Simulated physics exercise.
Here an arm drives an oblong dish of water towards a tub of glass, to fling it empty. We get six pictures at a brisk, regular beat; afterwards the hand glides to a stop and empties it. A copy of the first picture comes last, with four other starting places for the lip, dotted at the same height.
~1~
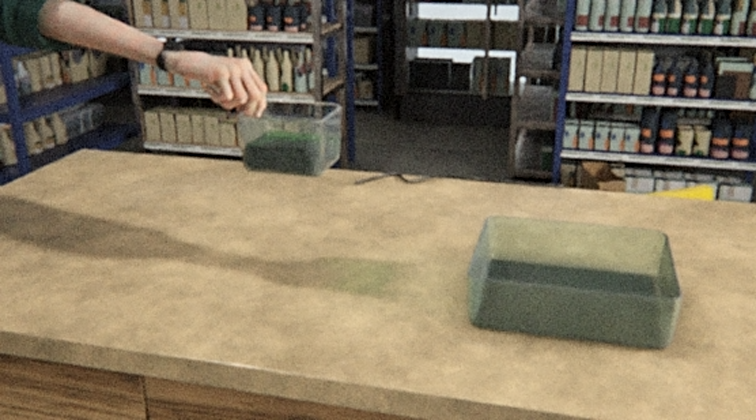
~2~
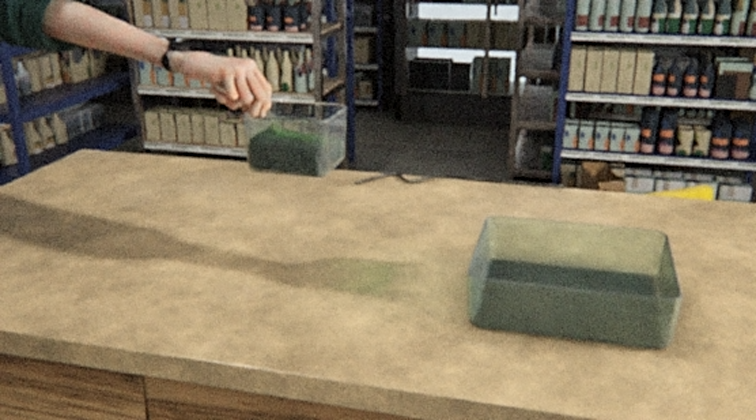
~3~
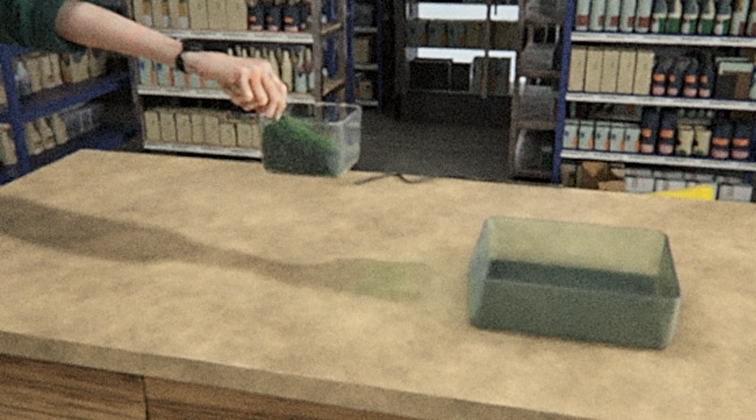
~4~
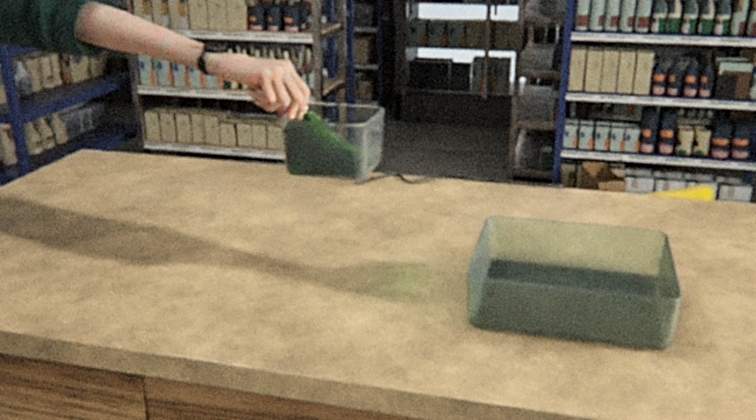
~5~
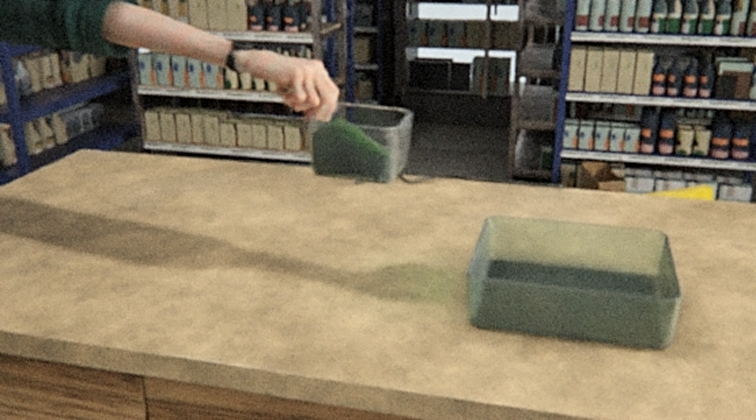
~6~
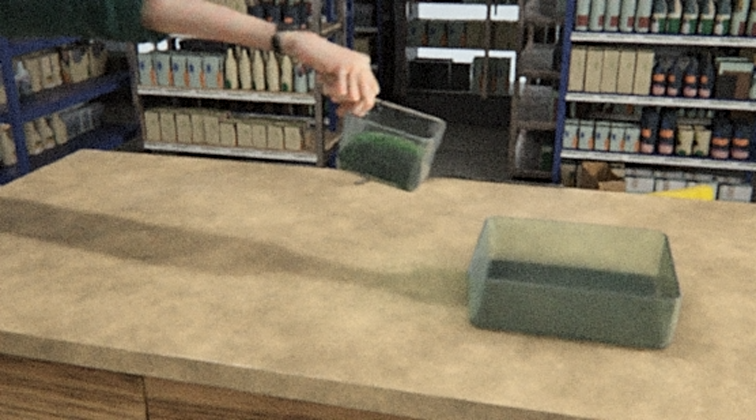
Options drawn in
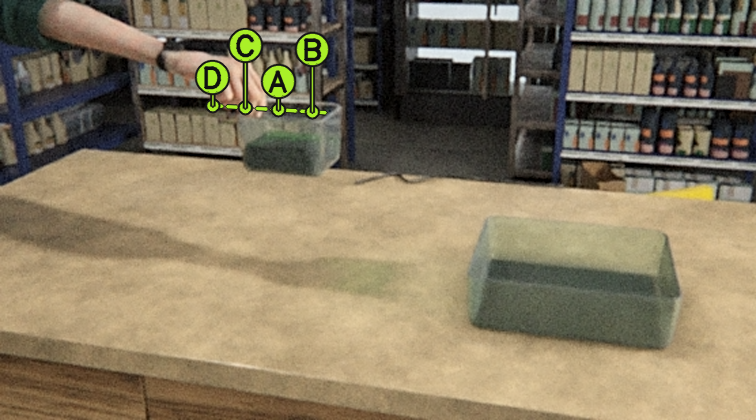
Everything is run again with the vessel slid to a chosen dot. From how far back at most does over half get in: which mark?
Go for A.
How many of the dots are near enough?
Two.
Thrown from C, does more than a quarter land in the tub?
Yes.
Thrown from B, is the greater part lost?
No.
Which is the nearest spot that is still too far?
The answer is C.
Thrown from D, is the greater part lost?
Yes, it does.
In lime, A at (278, 109); B at (312, 111); C at (245, 107); D at (212, 105).
With A, about 63 % lands in the tub, 29 % falls short and 8 % goes beside or beyond.
With B, about 80 % lands in the tub, 10 % falls short and 10 % goes beside or beyond.
With C, about 34 % lands in the tub, 61 % falls short and 6 % goes beside or beyond.
With D, about 8 % lands in the tub, 90 % falls short and 3 % goes beside or beyond.
